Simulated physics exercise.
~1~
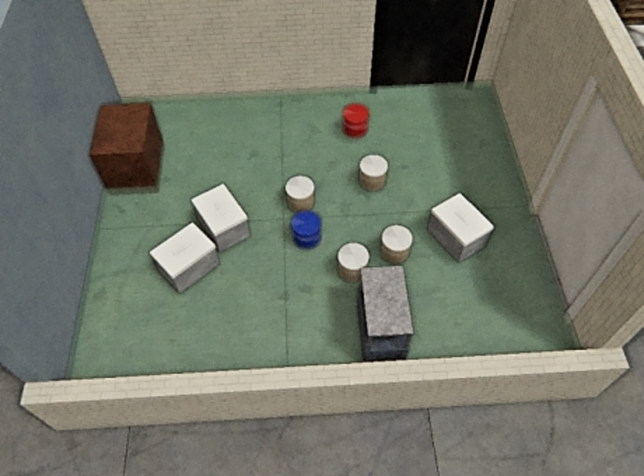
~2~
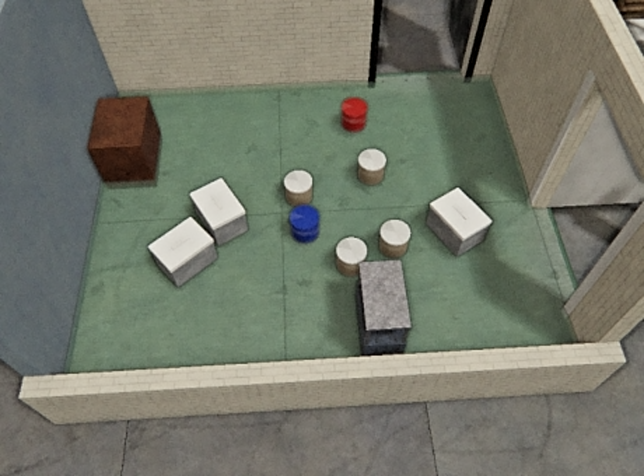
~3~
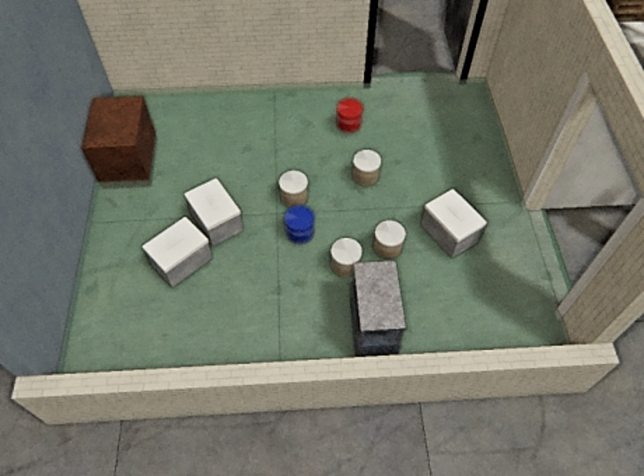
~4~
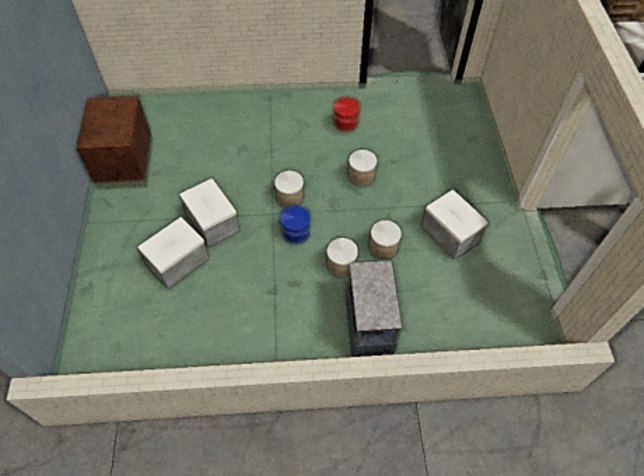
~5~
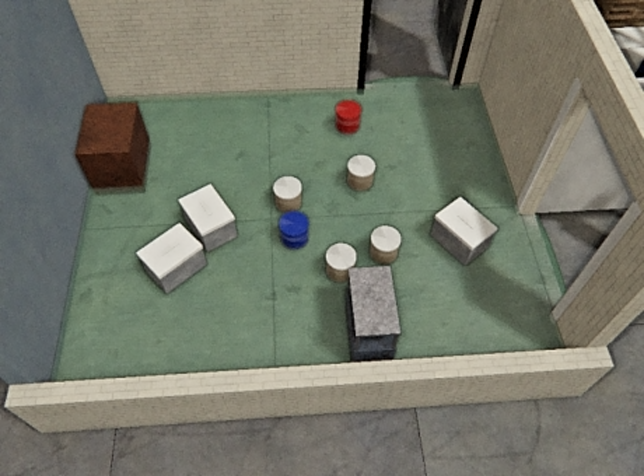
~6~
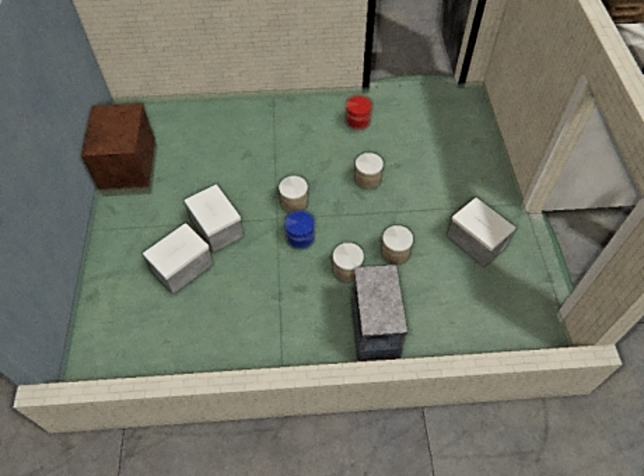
In a walled room, two doors open, then a red pail and white block edge right.
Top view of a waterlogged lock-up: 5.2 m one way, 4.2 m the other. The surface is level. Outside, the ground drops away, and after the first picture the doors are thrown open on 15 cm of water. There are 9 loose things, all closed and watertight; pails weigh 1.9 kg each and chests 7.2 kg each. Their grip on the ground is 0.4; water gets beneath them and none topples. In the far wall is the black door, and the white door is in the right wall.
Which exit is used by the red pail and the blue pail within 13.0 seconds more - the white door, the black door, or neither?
Red pail: Black doorway; blue pail: White door.
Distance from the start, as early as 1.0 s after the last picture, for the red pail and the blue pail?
By then roughly 50 cm and 10 cm, respectively.
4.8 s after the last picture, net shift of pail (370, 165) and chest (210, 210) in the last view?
The first is off by 120 cm, the second by 100 cm.
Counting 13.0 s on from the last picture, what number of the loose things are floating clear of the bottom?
The count is 4.
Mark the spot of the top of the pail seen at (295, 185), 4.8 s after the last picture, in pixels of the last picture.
It should be close to pixel (403, 166).
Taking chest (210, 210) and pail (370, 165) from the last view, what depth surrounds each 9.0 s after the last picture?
First about 8 cm, second about 8 cm.
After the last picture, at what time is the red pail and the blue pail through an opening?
The first at around 2.5 s, the second at around 8.5 s.
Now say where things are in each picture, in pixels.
The red pail at (356, 113), afloat; the blue pail at (306, 223), afloat; 15 cm deep round most things; 0 of 9 have shifted, in the first picture.
The red pail at (354, 107), afloat; the blue pail at (304, 217) floats; 15 cm deep round most things; 0 of 9 have shifted, in the second picture.
The red pail at (350, 108) floats; the blue pail at (299, 218) floats; about 3020 L in view; 0 of 9 have shifted, in the third picture.
The red pail at (347, 107) floats, 4 cm from its start; the blue pail at (295, 218), afloat; 15 cm deep round most things; 1 of 9 have shifted, in the fourth picture.
The red pail at (348, 109), afloat, 11 cm from its start; the blue pail at (294, 223) floats; 15 cm deep round most things; 2 of 9 have shifted, in the fifth picture.
The red pail at (359, 105) floats, 21 cm from its start; the blue pail at (300, 223), afloat; 14 cm deep round most things; 4 of 9 have shifted, in the sixth picture.
Then, 1.0 s after the last picture the red pail is near (381, 96), 0.5 m from its start, afloat; the blue pail is near (308, 221), 0.1 m from its start, afloat; 0 of 9 are out; 9 afloat.
Then, 4.8 s after the last picture the red pail has gone out by the black door; the blue pail is near (425, 205), 1.4 m from its start, afloat; 3 of 9 are out; 6 afloat.
Then, 9.0 s after the last picture the red pail has gone out by the black door; the blue pail has gone out by the white door; 5 of 9 are out; 4 afloat.
Then, 13.0 s after the last picture the red pail has gone out by the black door; the blue pail has gone out by the white door; 5 of 9 are out; 4 afloat.
